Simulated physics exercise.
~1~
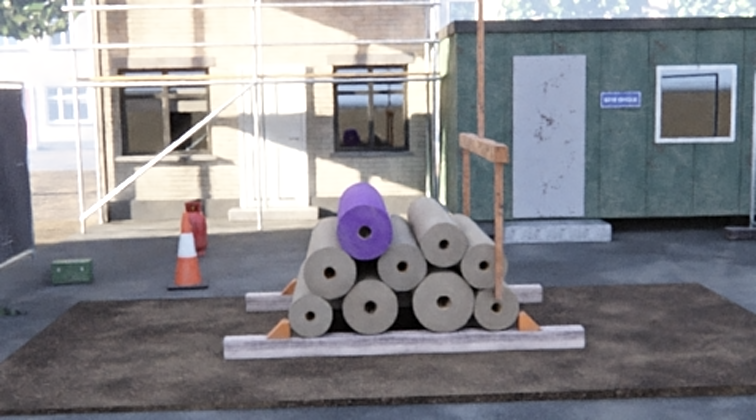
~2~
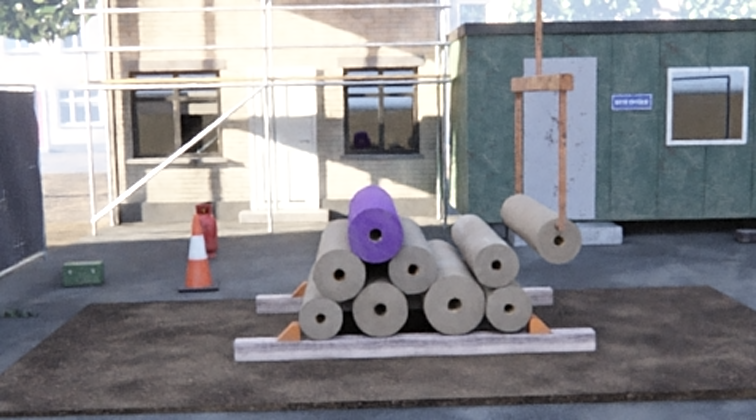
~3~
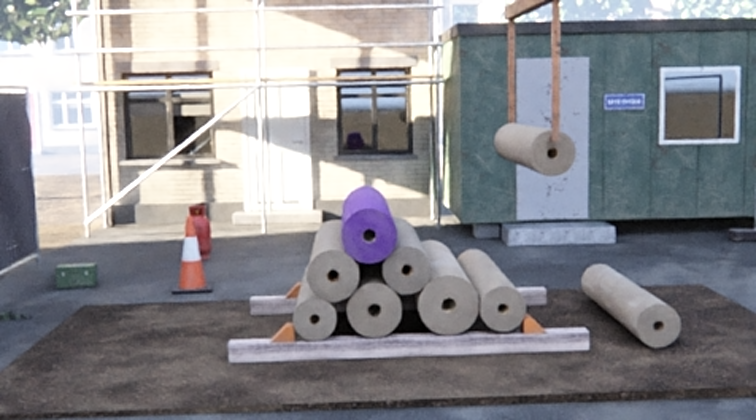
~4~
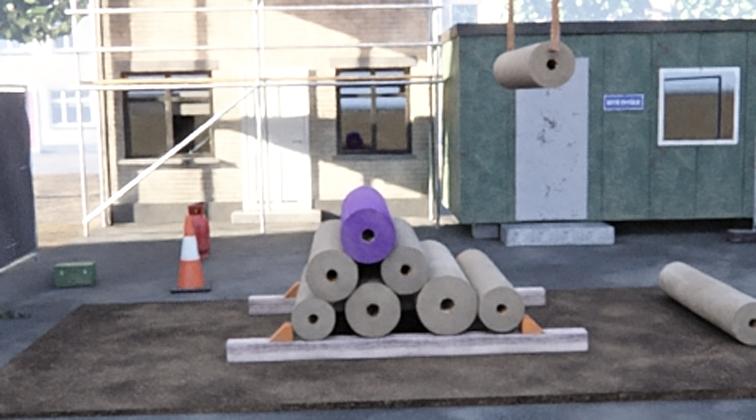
At the start, a purple roll and a grey one sit on top of a stack of grey rolls on pale bearers, in a yard with a scaffolded brick building and a green cabin behind. A roll at the right of the stack hangs from a wooden beam, which draws it up and out. The grey roll from the top drops into the space it leaves. As the lifted roll climbs higher, that grey roll comes off the stack and rolls away across the ground to the right. Finally it lies at the right edge, while the purple roll still rests on top.
